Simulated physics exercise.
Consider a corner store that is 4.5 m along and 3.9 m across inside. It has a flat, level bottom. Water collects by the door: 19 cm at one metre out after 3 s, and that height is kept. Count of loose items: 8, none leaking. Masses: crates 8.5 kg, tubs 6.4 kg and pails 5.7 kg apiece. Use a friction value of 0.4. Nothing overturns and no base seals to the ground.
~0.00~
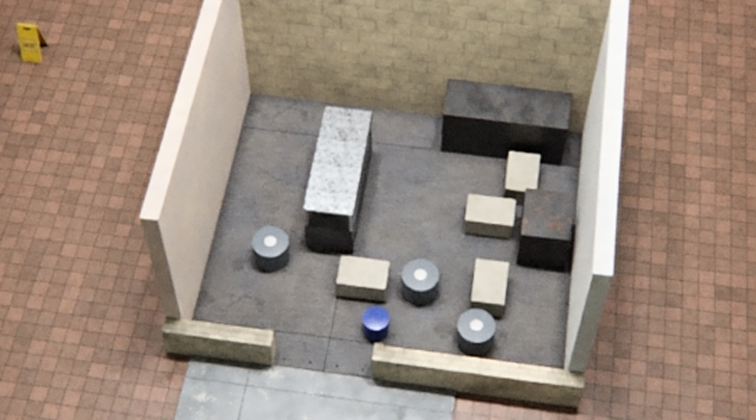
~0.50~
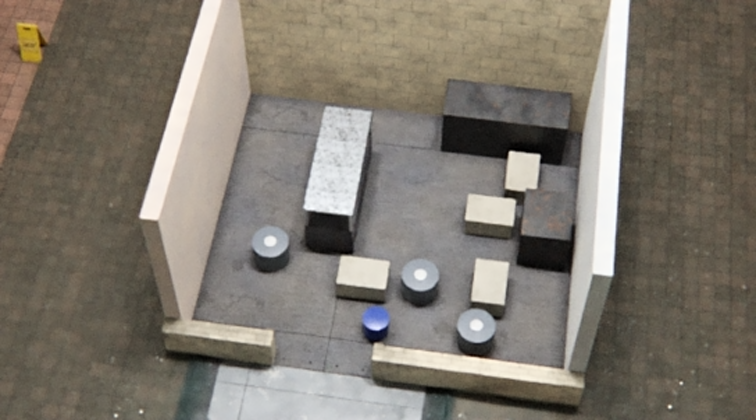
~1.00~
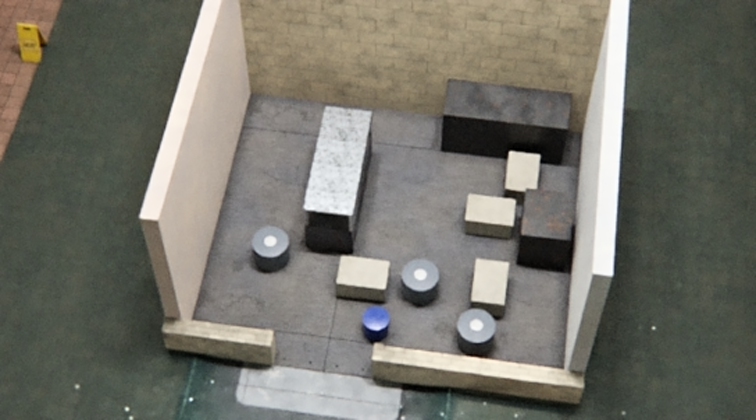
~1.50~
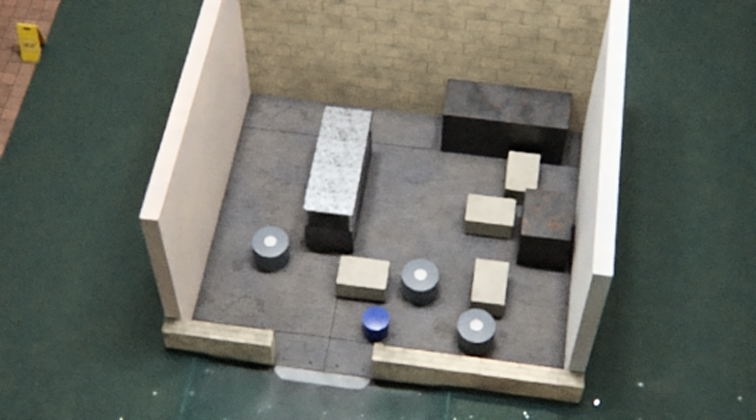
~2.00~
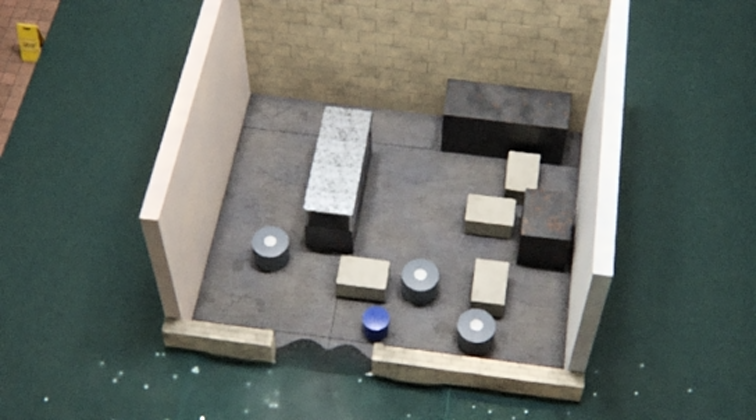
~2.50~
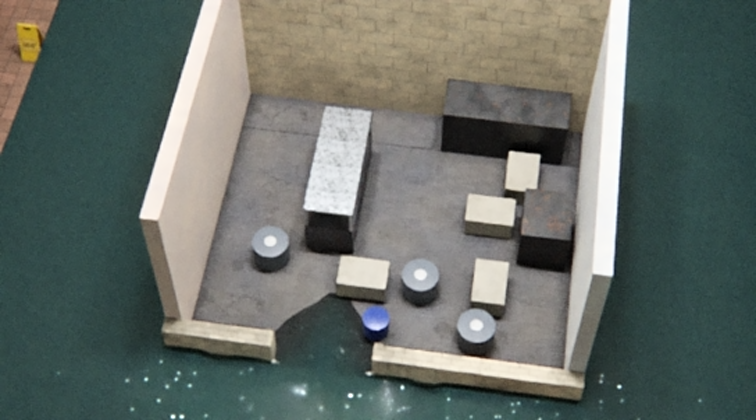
A small roofless room with pale side walls and a tan brick back wall stands on reddish paving, seen from high above by a still camera. On its grey floor are a long speckled counter left of centre, dark blocks at the right, beige boxes, grey round tubs and a small blue pail near the front gap. Dark green water spreads over the paving outside, covers the pale path, then creeps through the gap, while the objects stay still.
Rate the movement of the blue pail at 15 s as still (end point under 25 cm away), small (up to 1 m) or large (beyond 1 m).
Small.
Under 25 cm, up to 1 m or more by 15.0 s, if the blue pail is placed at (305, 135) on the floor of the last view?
Answer: It covers a big distance.
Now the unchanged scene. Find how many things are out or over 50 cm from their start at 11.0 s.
Count: 3.
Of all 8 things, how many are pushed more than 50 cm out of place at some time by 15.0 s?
That comes to 7.
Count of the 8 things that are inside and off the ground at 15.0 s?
Count: 8.
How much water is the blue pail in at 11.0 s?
Depth: About 3 cm.
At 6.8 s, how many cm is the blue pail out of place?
Roughly 50 centimetres by that point.
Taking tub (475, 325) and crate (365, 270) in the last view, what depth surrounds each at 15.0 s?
Roughly 11 and 12 cm.
After 3.5 s the blue pail is near (385, 315), 0.1 m from its start, aground; 0 afloat.
After 6.8 s the blue pail is near (417, 309), 0.5 m from its start, aground; 3 afloat.
After 11.0 s the blue pail is near (417, 309), 0.5 m from its start, aground; 5 afloat.
After 15.0 s the blue pail is near (406, 282), 0.6 m from its start, afloat; 8 afloat.
